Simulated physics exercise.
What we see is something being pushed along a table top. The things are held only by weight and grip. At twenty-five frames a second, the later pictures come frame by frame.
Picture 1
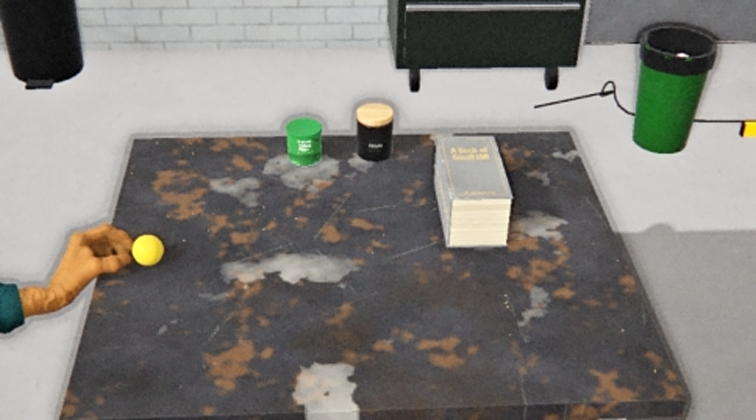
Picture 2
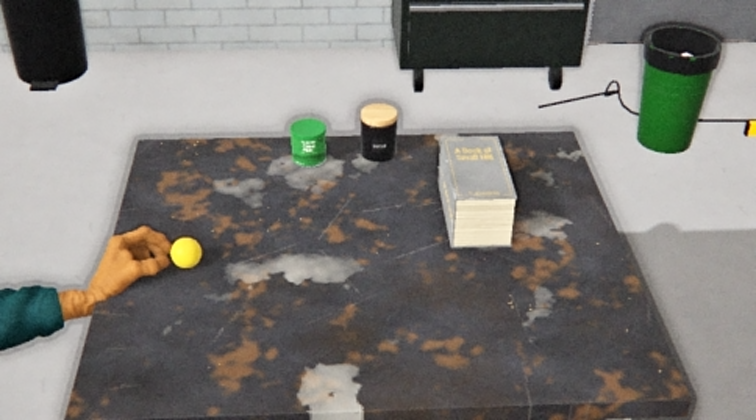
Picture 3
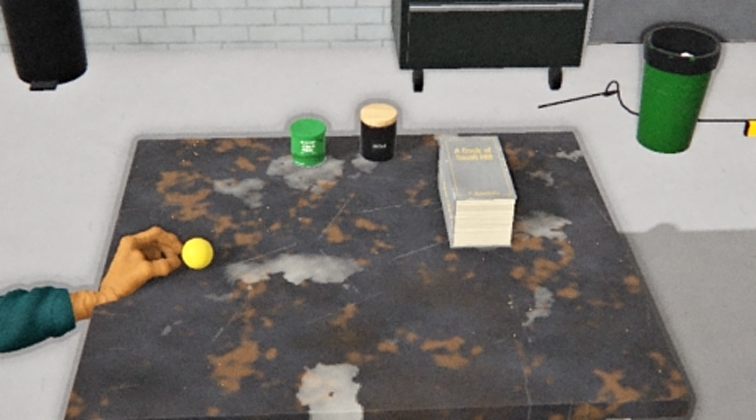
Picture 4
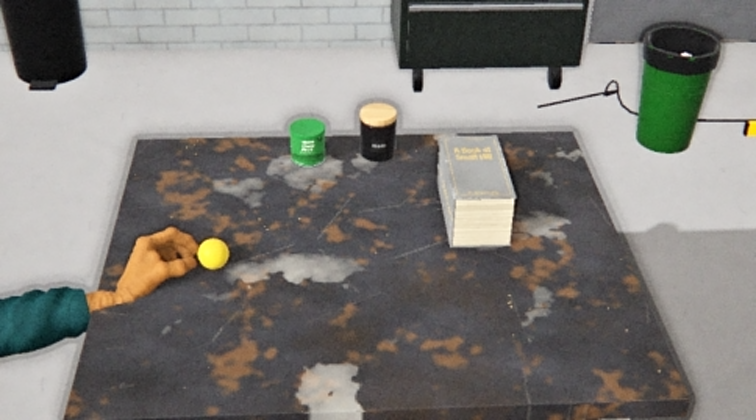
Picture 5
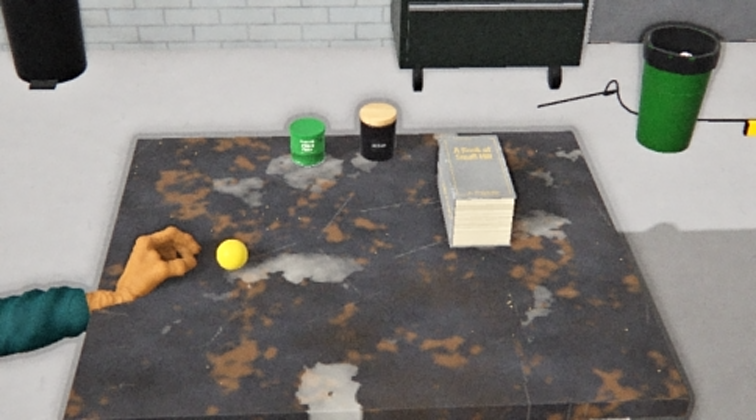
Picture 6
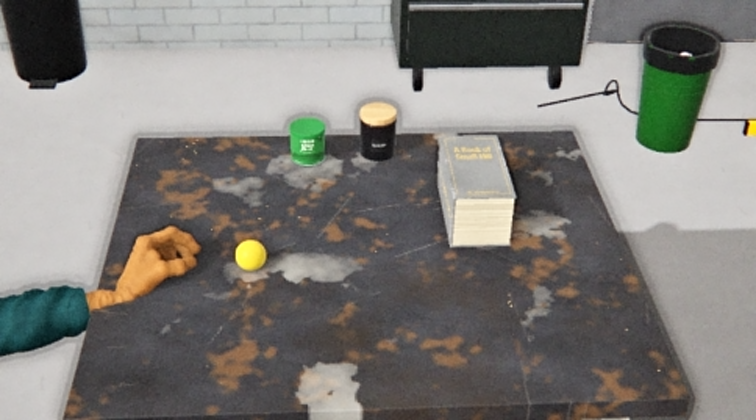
The video shows a hand pushing a small yellow lemon to the right across a dark, mottled table top, then staying back as the lemon moves a little farther, with two jars and a thick book nearby.
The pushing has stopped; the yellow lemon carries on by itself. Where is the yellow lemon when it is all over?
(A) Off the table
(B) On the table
Off the table.
Then, 0.50 s later than the last frame, yellow lemon moved well along near (479, 268).
Then, 1.00 s later than the last frame, yellow lemon now off the table.
When it is over, off the table, yellow lemon.
